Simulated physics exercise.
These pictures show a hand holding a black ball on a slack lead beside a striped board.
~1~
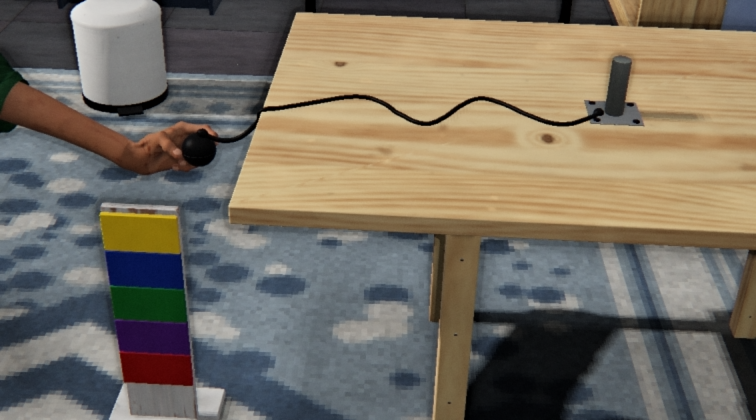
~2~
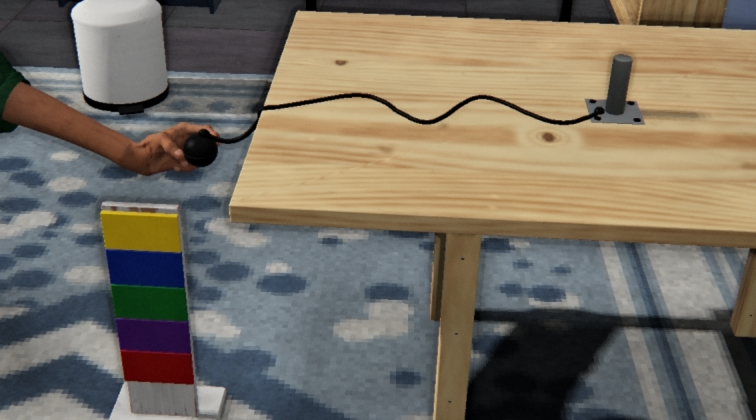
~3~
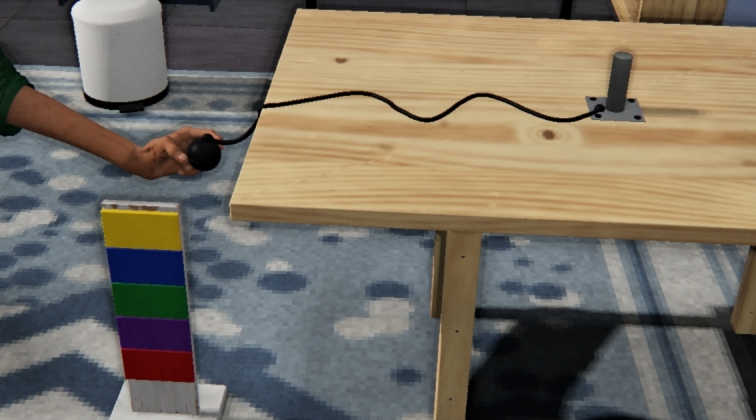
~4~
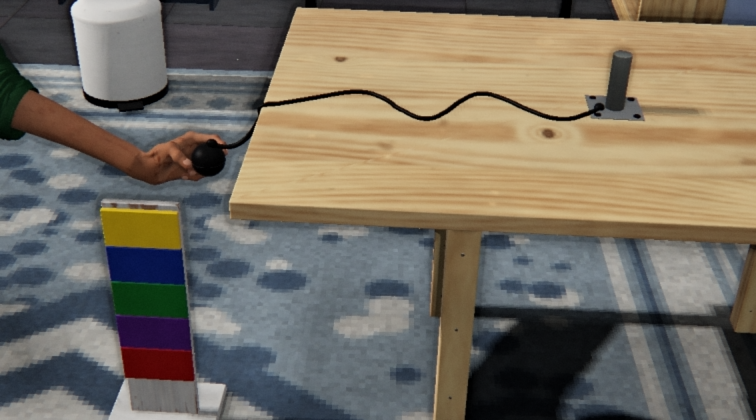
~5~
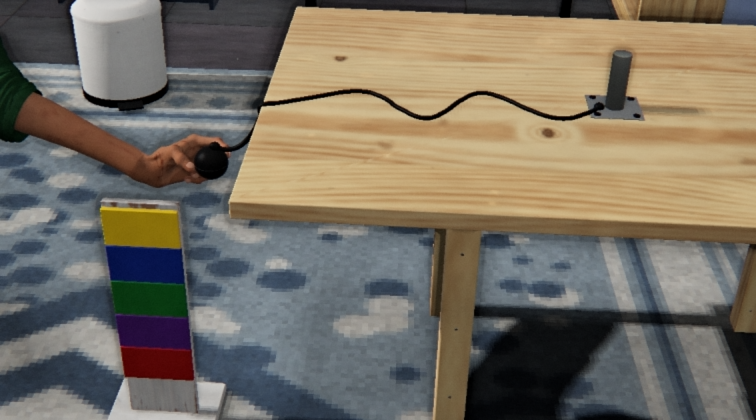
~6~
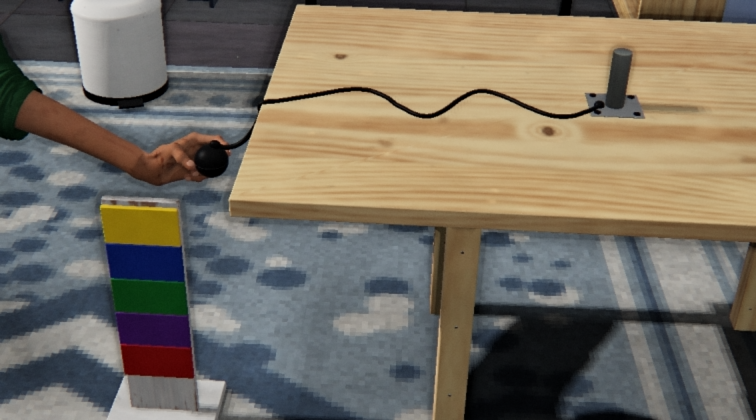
A hand reaching in from the left holds a black ball on a slack dark cord beside a pale wooden table, seen from slightly above over a blue and white patterned rug. The cord curves across the tabletop to a grey post, with a yellow, blue, green, purple and red striped board below the hand. The hand and ball shift slightly rightward and down, then stay nearly still.
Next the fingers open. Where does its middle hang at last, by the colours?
Its centre hangs level with the blue band.
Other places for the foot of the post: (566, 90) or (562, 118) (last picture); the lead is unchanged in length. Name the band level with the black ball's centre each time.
It would be green; green.
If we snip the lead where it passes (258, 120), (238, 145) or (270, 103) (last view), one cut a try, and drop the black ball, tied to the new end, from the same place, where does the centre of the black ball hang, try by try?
The places are (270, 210), (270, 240) and (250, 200).
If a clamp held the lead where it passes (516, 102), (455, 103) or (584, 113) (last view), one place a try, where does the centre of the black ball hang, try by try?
In that order: (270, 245), (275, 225) and (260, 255).
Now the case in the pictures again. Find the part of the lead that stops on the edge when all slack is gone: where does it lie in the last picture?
It lies at about (344, 90).
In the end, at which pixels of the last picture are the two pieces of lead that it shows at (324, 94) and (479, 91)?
They go to (262, 128) and to (450, 103).
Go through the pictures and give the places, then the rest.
In the first picture, black ball (199, 150); yellow (140, 235); blue (144, 271); green (148, 305); purple (152, 338); red (156, 370).
In the second picture, black ball (200, 150); lead through (567, 123) (493, 99) (436, 121) (366, 96) (283, 107).
In the third picture, black ball (204, 154).
In the fourth picture, black ball (208, 160); lead through (567, 119) (493, 95) (436, 117) (366, 93) (283, 103).
In the fifth picture, black ball (211, 163).
In the sixth picture, black ball (212, 161); lead through (567, 117) (493, 93) (436, 115) (366, 90) (283, 101).
Soon after, ball near (312, 247); level with blue.
After that, ball near (262, 261); level with blue.
In the end, ball near (258, 263); level with blue. Its middle rests at the blue band.
